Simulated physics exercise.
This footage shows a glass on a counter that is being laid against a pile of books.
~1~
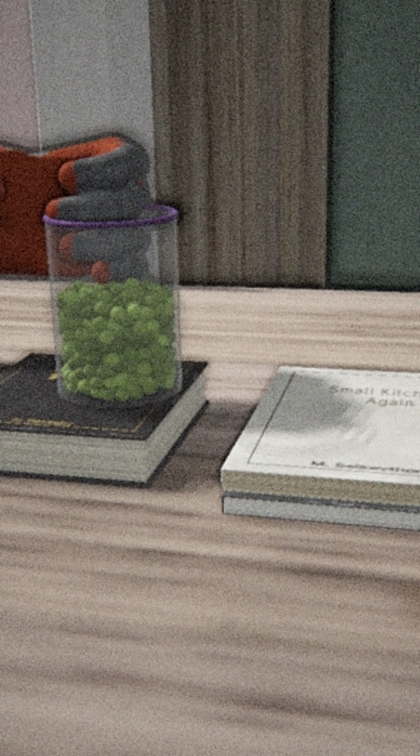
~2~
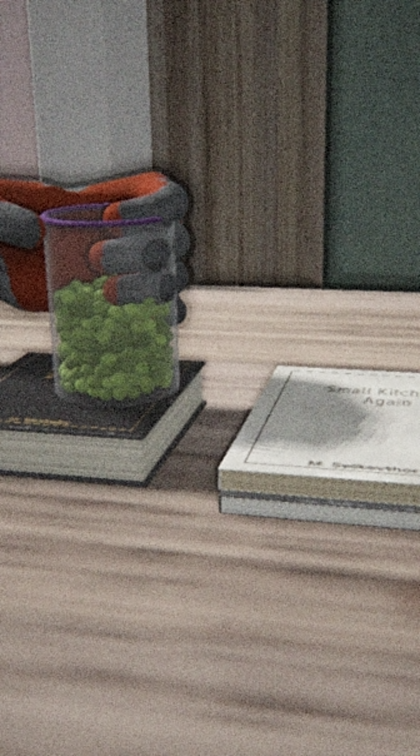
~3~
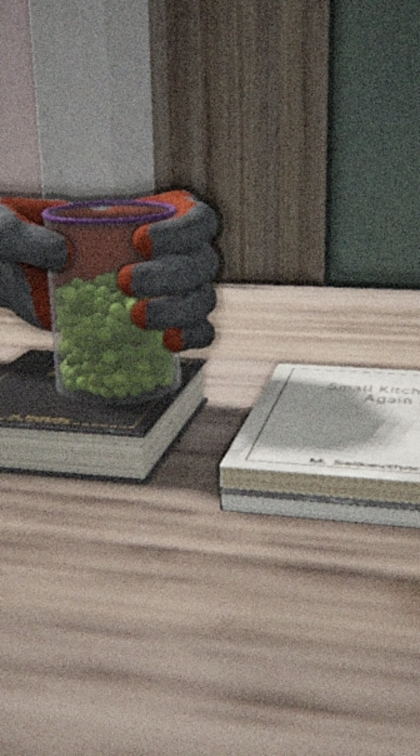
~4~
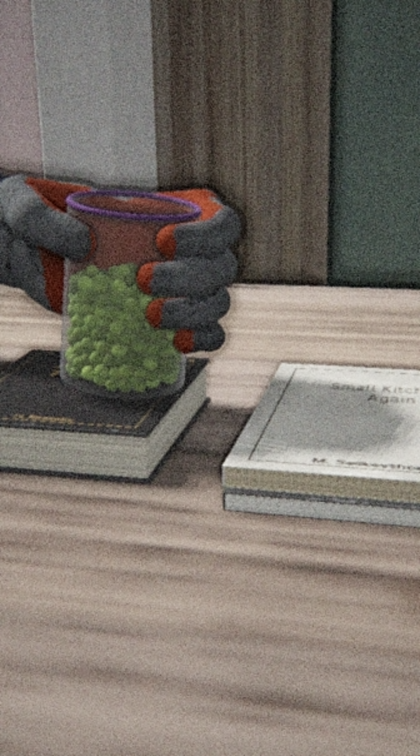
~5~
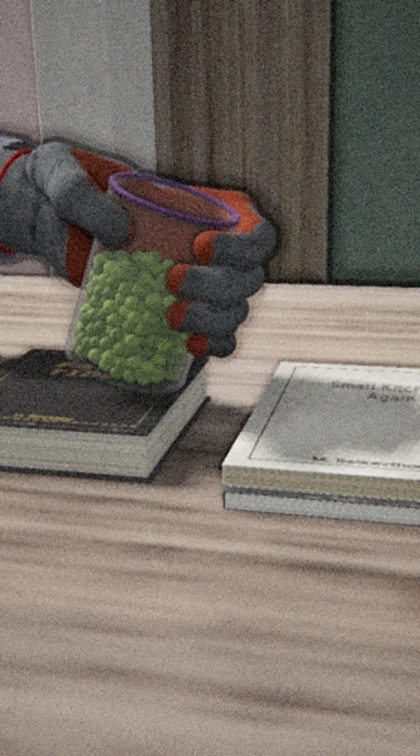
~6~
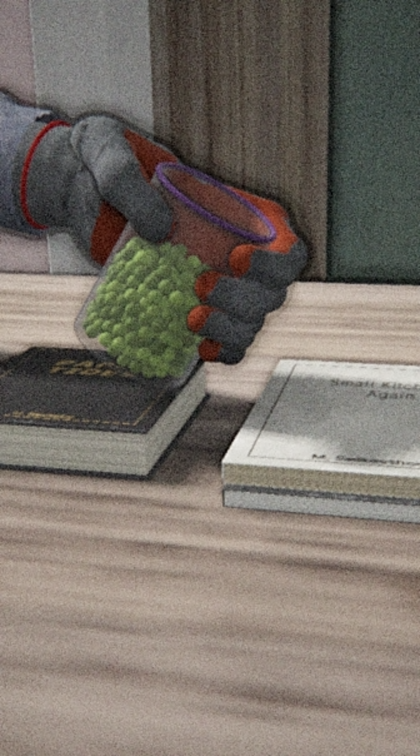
Gloved hand gripping a clear glass of green peas on a dark book, then lifting and tilting it toward the right.
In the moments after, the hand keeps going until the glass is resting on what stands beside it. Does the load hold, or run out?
It's going to lose some at that tilt.
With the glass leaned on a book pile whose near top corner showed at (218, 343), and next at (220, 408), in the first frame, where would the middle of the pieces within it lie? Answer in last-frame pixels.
(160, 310), then (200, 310).
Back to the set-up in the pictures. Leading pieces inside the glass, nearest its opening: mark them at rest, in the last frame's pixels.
Check around (372, 396) in the final view.
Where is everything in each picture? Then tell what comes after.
In the first frame, glass (116, 303), two thirds full of dried peas; book pile (386, 428), its top below the glass's foot.
In the second frame, glass (113, 303), upright; rim (169, 216); top of the contents (115, 304).
In the third frame, glass (115, 300), upright; rim (171, 213); book pile (384, 425).
In the fourth frame, glass (128, 293), leaning 7°; rim (196, 214); top of the contents (120, 288).
In the fifth frame, glass (150, 284), leaning 20°; rim (235, 222); book pile (387, 423).
In the sixth frame, glass (173, 278), leaning 32°; rim (272, 238); book pile (386, 421), its top below the glass's foot.
Then, 0.35 s later than the last frame, the glass leans 50°; everything is still inside.
Then, 0.78 s later than the last frame, the glass leans 73°; everything is still inside.
Then, 1.26 s later than the last frame, the glass leans 97°; a stray few of the dried peas out of it.
When it is over, the glass rests on the book pile at 98°; roughly a quarter of the dried peas out of it.
